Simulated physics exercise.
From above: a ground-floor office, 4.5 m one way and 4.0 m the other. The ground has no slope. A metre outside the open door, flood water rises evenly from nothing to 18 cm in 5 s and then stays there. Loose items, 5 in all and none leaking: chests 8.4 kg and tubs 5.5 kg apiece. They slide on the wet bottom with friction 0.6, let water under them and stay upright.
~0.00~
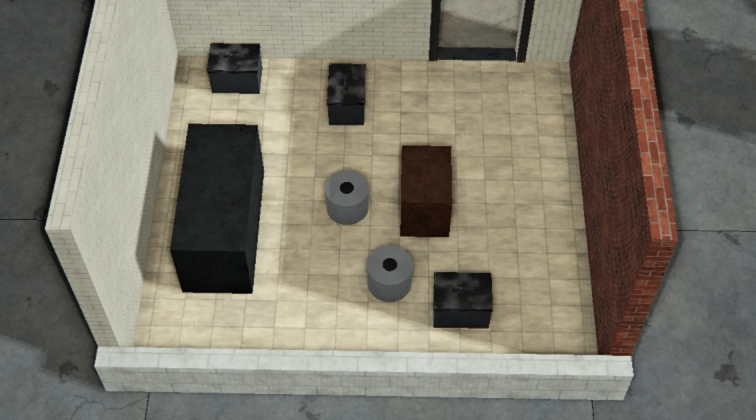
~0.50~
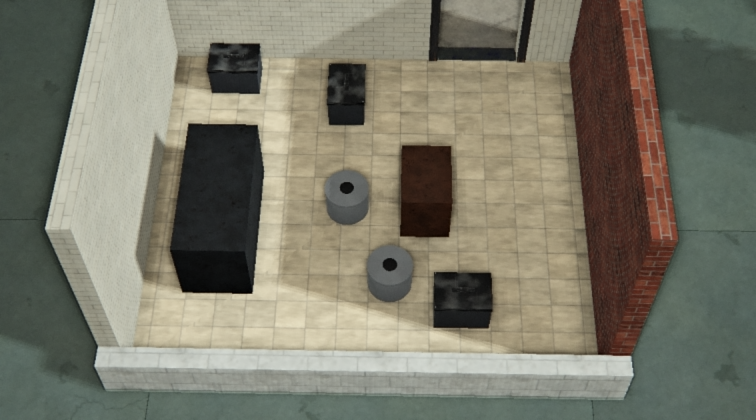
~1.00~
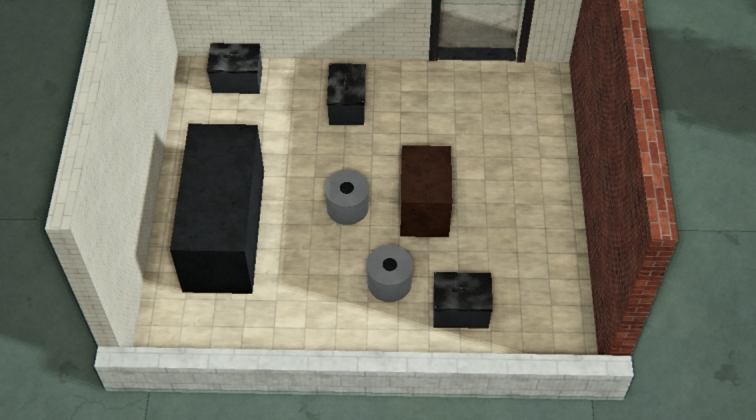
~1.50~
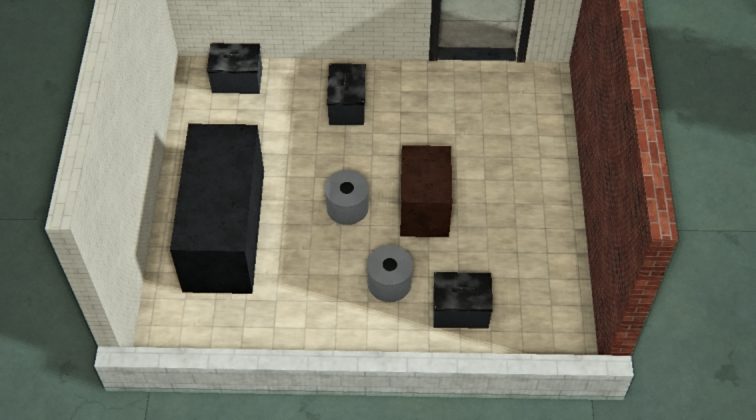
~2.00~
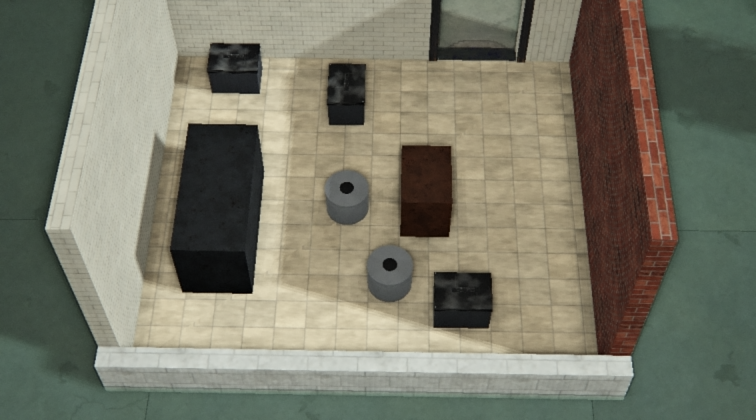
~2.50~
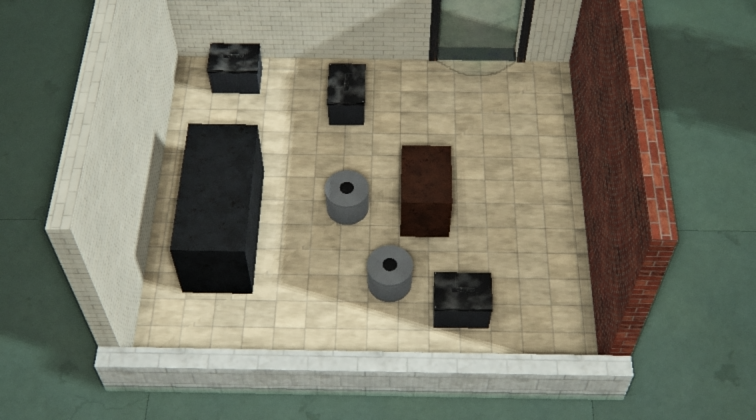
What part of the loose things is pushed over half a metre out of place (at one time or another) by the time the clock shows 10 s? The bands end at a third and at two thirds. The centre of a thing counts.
That comes to not even a third.
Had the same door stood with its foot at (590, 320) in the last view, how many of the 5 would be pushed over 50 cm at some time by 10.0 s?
In that case 2 of them.
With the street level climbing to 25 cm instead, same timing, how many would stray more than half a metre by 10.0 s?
Then 3.
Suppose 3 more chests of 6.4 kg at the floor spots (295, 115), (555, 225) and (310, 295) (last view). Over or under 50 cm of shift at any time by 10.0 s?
In turn: Short of it, past it, under.
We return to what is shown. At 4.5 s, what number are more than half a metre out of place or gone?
I count 0.
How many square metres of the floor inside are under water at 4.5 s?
About 4.0 m2.
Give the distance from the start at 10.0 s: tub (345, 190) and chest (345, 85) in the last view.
In turn: 30 cm, 0 cm.
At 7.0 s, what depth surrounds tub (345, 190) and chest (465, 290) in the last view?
Roughly 2 and 3 cm.
After 3.5 s 0 of 5 are over 50 cm from their spots; 0 afloat.
After 4.5 s 0 of 5 are over 50 cm from their spots; 0 afloat.
After 7.0 s 0 of 5 are over 50 cm from their spots; 0 afloat.
After 10.0 s 1 of 5 are over 50 cm from their spots, and 1 have been at some point; 1 afloat.
